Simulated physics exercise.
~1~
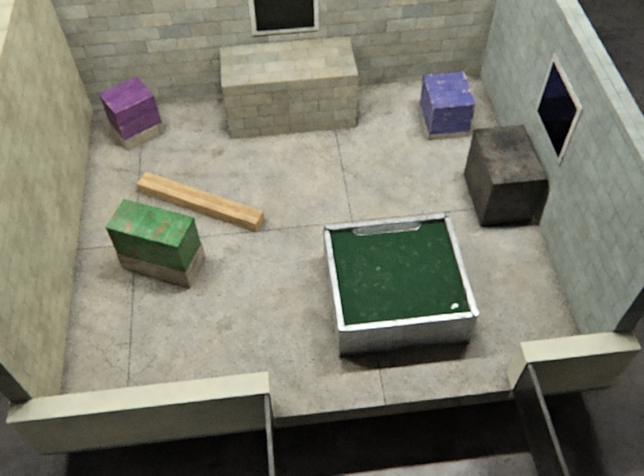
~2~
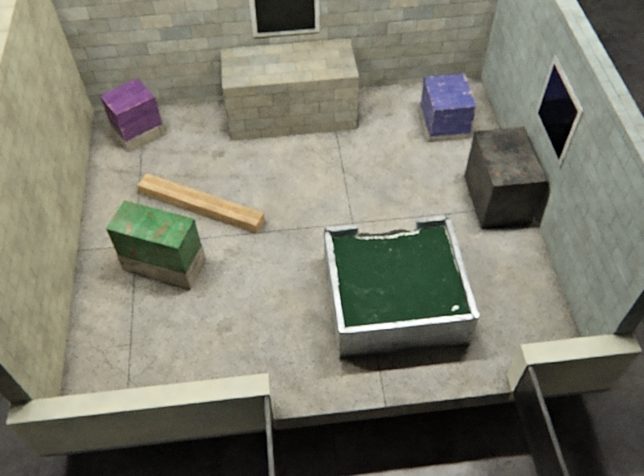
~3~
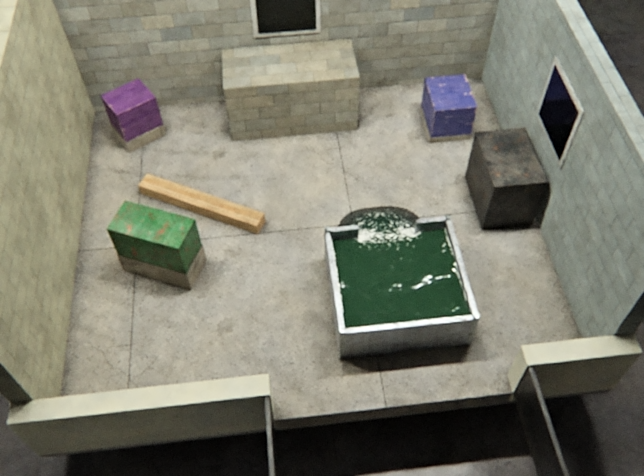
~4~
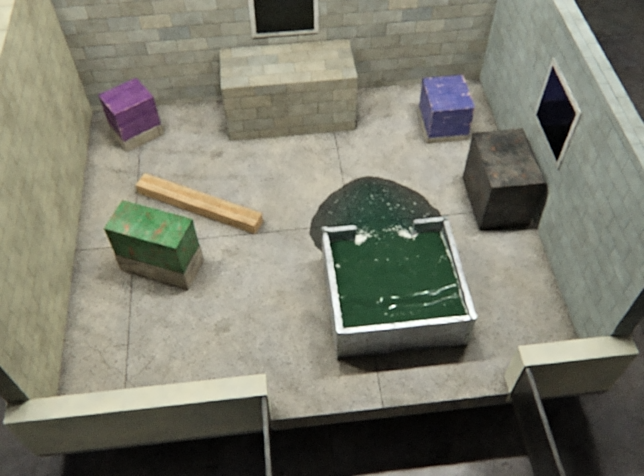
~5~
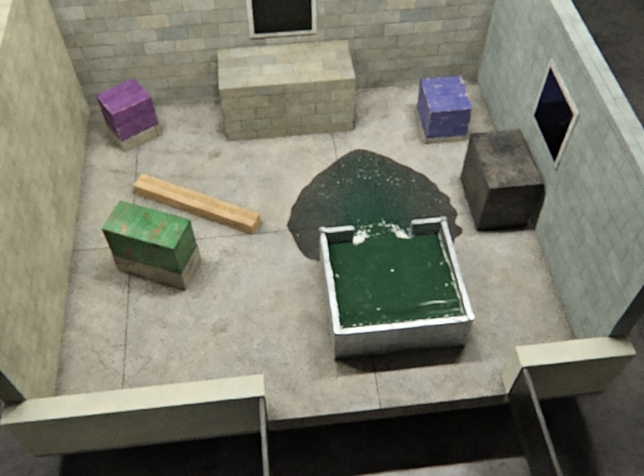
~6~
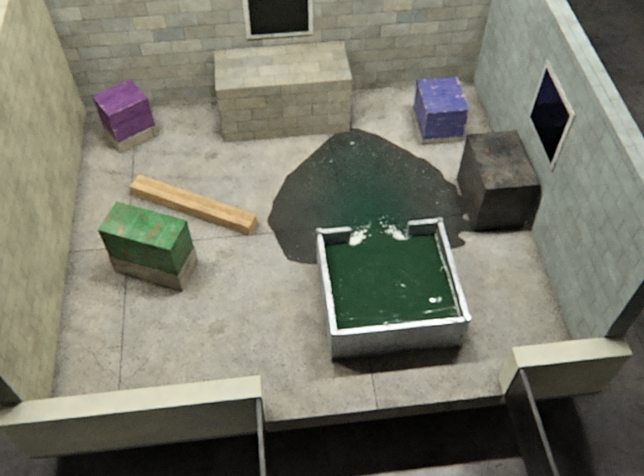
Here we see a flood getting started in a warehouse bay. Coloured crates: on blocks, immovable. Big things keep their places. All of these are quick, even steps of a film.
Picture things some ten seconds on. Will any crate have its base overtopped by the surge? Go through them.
Each in turn: The blue crate is overtopped, the purple crate is spared, the green crate is spared.
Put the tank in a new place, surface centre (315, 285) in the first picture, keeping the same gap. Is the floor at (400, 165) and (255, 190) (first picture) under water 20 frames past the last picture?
In turn: Under water, under water.
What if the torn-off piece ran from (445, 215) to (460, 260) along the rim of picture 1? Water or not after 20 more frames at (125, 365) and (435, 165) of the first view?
Untouched, then inundated.
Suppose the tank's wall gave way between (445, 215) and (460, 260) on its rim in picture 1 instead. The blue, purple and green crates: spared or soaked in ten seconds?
As I read it, the blue one is never reached; the purple one is never reached; finally the green one is never reached.
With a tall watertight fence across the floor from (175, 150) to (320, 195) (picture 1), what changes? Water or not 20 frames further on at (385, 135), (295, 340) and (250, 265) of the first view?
First inundated, then unwetted, then unwetted.
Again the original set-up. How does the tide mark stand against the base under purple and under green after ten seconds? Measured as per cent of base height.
In order: 50% and 10%.
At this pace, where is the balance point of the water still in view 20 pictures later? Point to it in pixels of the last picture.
The water centres close to (354, 194).
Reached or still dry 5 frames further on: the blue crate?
Note - blue: Wet underfoot.
A moment on, water covers 25 % of the floor; the blue crate water round its plinth, the purple crate not reached, the green crate not reached.
Next, water covers 35 % of the floor; the blue crate water round its plinth, the purple crate water round its plinth, the green crate not reached.
Then, water covers 45 % of the floor; the blue crate water round its plinth, the purple crate water round its plinth, the green crate not reached.
Later, water covers 60 % of the floor; the blue crate water round its plinth, the purple crate water round its plinth, the green crate water round its plinth.
In the end, water covers 85 % of the floor; the blue crate was topped, the purple crate stayed above the water, the green crate stayed above the water.
